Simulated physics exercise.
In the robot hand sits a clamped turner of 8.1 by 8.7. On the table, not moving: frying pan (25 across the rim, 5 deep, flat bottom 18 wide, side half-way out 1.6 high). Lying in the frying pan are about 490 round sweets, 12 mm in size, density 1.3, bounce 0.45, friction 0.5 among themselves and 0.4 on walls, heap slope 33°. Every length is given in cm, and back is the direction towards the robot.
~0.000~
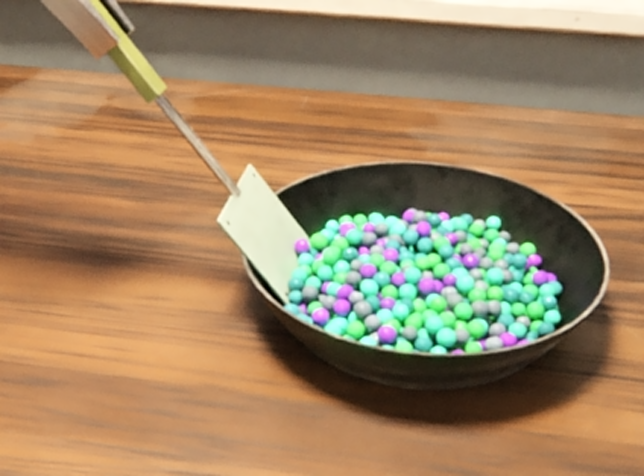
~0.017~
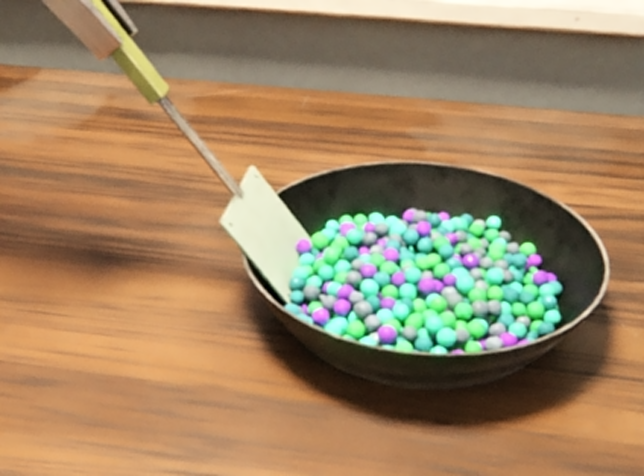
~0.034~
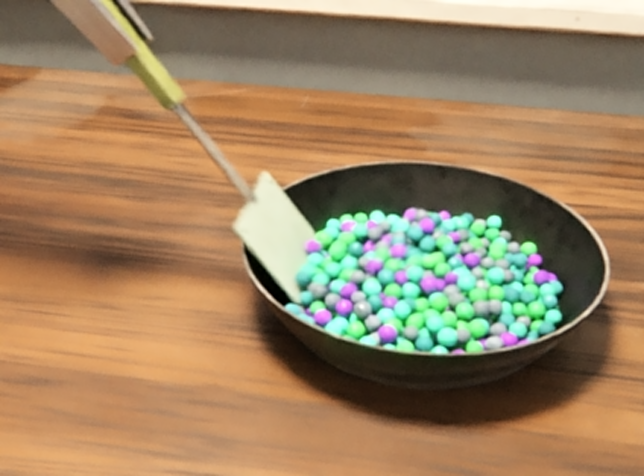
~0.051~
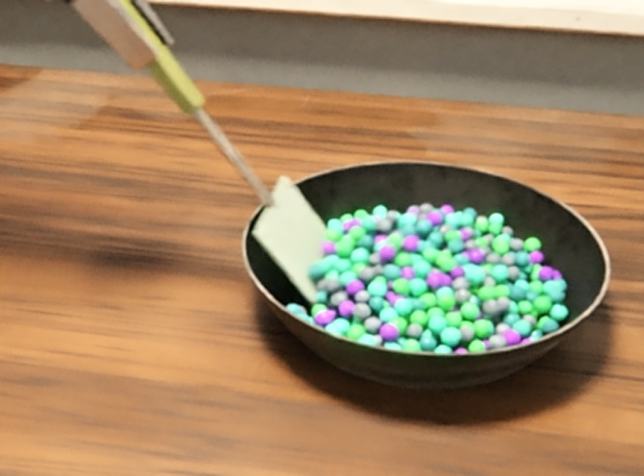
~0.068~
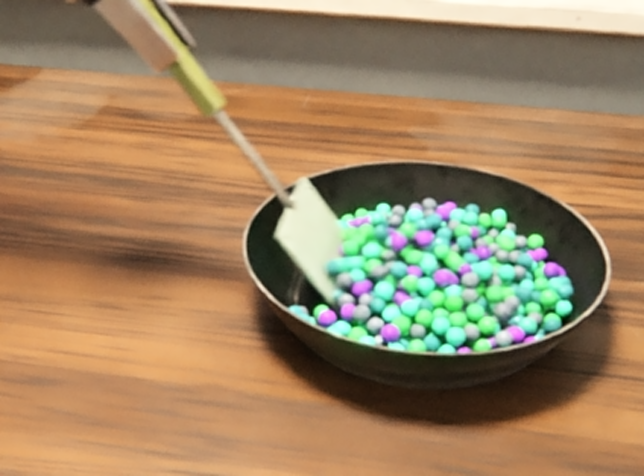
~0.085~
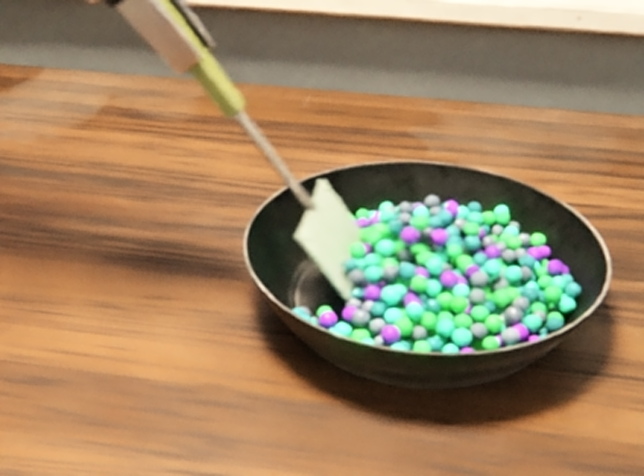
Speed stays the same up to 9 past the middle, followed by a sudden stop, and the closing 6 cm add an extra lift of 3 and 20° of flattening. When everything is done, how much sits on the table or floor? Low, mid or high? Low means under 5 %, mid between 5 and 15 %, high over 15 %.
High.
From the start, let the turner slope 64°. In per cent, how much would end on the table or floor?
35 %.
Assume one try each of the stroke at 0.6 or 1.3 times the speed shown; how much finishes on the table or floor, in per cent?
Around 15 per cent, then around 30 per cent, would end on the table or floor.
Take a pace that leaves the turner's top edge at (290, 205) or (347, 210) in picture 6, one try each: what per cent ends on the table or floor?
First try about 20 %, second try about 35 %.
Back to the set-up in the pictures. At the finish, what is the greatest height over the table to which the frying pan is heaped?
It reaches about 5.5 cm.
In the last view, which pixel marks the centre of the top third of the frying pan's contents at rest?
It is centred near (520, 279) in the last view.
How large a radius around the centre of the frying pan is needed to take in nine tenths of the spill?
Some 35 cm from the centre.
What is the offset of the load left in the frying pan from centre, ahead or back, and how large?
Some 3.5 cm ahead.
By 0.14 s, sloping 53°, highest piece 6 above the table; 489 in the frying pan.
By 0.19 s, sloping 46°, highest piece 7 above the table; 489 in the frying pan.
By 0.41 s, sloping 33°, highest piece 10 above the table; 355 in the frying pan, 70 on the table or floor, 64 on the blade or in flight.
By 1.46 s, sloping 33°, highest piece 5 above the table; 352 in the frying pan, 137 on the table or floor.
Final count, 352 in the frying pan, 137 on the table or floor. That is 28 % on the table or floor.
